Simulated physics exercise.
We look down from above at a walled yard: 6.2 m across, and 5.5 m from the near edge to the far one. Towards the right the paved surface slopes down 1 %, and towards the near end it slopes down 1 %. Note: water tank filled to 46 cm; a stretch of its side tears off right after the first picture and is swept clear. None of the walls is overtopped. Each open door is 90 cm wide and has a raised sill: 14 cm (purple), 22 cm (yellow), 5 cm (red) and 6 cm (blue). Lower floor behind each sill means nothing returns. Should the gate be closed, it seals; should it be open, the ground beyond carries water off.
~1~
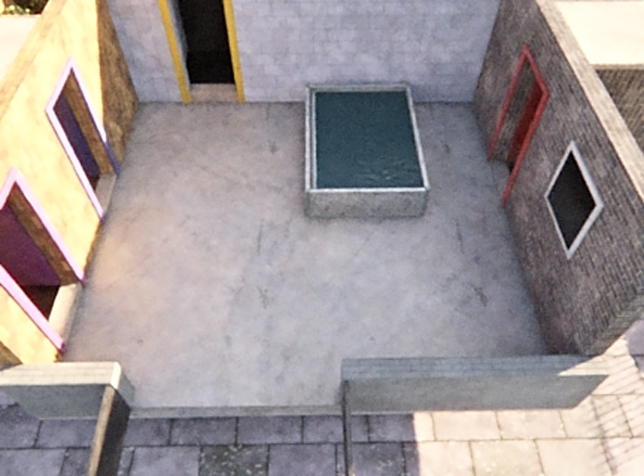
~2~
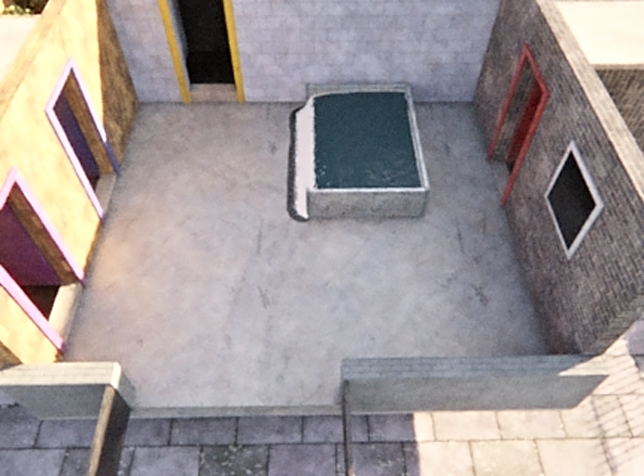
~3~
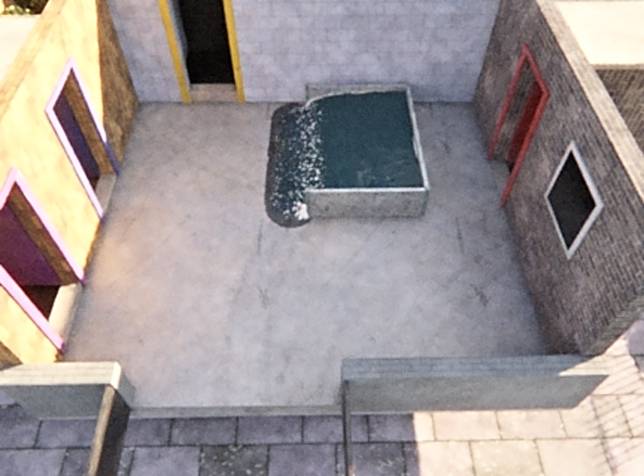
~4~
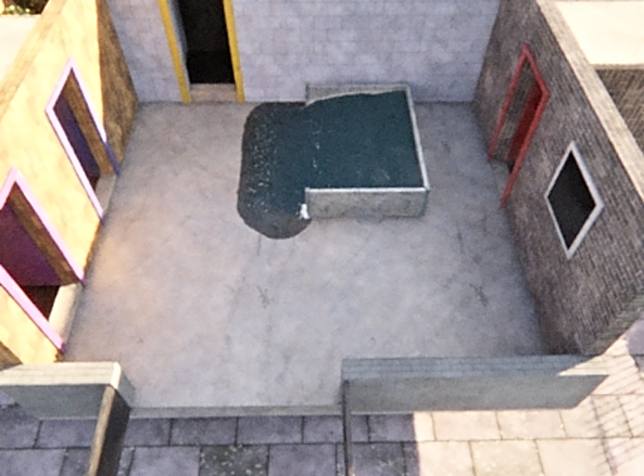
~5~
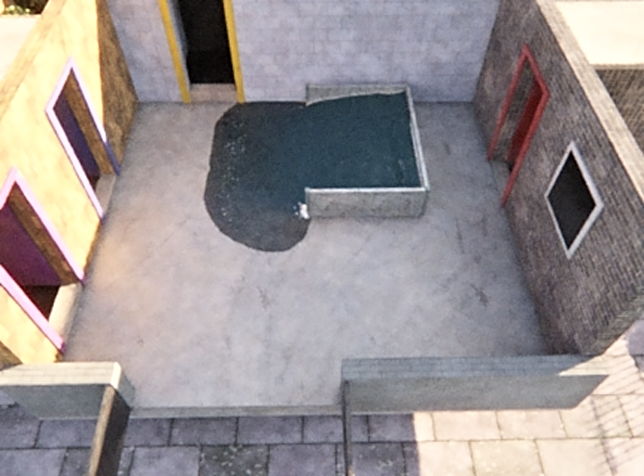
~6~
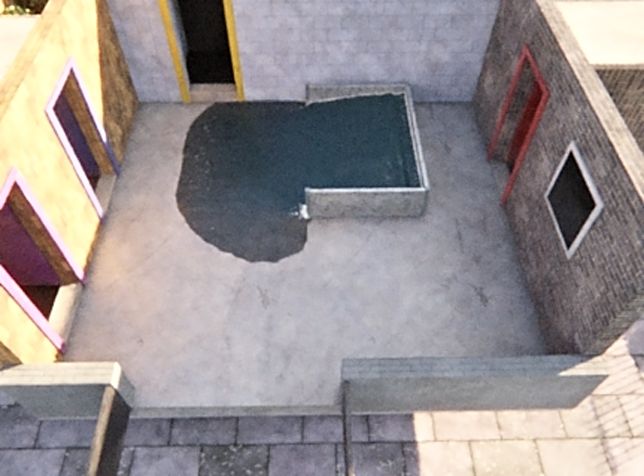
A stone water tank loses its left side, and dark water spreads left across the paved yard.
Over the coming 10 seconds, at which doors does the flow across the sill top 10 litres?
Result: The purple door lets in less than the limit. The yellow door lets in less than the limit. The red door lets in less than the limit. The blue door lets in more than the limit.
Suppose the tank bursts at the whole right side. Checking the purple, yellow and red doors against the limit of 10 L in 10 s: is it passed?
Purple falls short; yellow falls short; red exceeds.
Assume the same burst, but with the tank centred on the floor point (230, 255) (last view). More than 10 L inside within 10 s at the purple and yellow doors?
For the purple door, the amount is too high; for the yellow door, the amount is acceptable.
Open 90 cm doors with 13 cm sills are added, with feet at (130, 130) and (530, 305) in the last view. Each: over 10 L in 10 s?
Result in order - more than that, then not enough.
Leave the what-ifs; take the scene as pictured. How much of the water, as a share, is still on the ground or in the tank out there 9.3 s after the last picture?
I'd say close to 62 percent is still there.
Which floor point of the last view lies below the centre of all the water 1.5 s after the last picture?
Balance point at about (248, 165).
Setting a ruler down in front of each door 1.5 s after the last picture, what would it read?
Depths in cm: Purple 6, yellow 10, red 0, blue 22.
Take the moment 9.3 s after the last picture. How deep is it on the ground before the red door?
The depth there is around 1.5 cm.
Then, 0.7 s after the last picture water covers 35 % of the floor and is deepest (25 cm) near (123, 160); purple door not reached, yellow door 9 cm at the sill, 0 L in, red door not reached, blue door 11 cm at the sill, 5 L in.
Then, 1.5 s after the last picture water covers 45 % of the floor and is deepest (30 cm) near (156, 117); purple door 6 cm at the sill, 0 L in, yellow door 10 cm at the sill, 0 L in, red door not reached, blue door 22 cm at the sill, 66 L in.
Then, 2.8 s after the last picture water covers 45 % of the floor and is deepest (22 cm) near (54, 388); purple door 10 cm at the sill, 0 L in, yellow door 17 cm at the sill, 0 L in, red door not reached, blue door 16 cm at the sill, 156 L in.
Then, 5.3 s after the last picture water covers 65 % of the floor and is deepest (15 cm) near (54, 388); purple door 10 cm at the sill, 0 L in, yellow door 5 cm at the sill, 0 L in, red door not reached, blue door 6 cm at the sill, 190 L in.
Then, 9.3 s after the last picture water covers 70 % of the floor and is deepest (11 cm) near (552, 382); purple door 4 cm at the sill, 0 L in, yellow door 1 cm at the sill, 0 L in, red door 1 cm at the sill, 0 L in, blue door 1 cm at the sill, 191 L in.
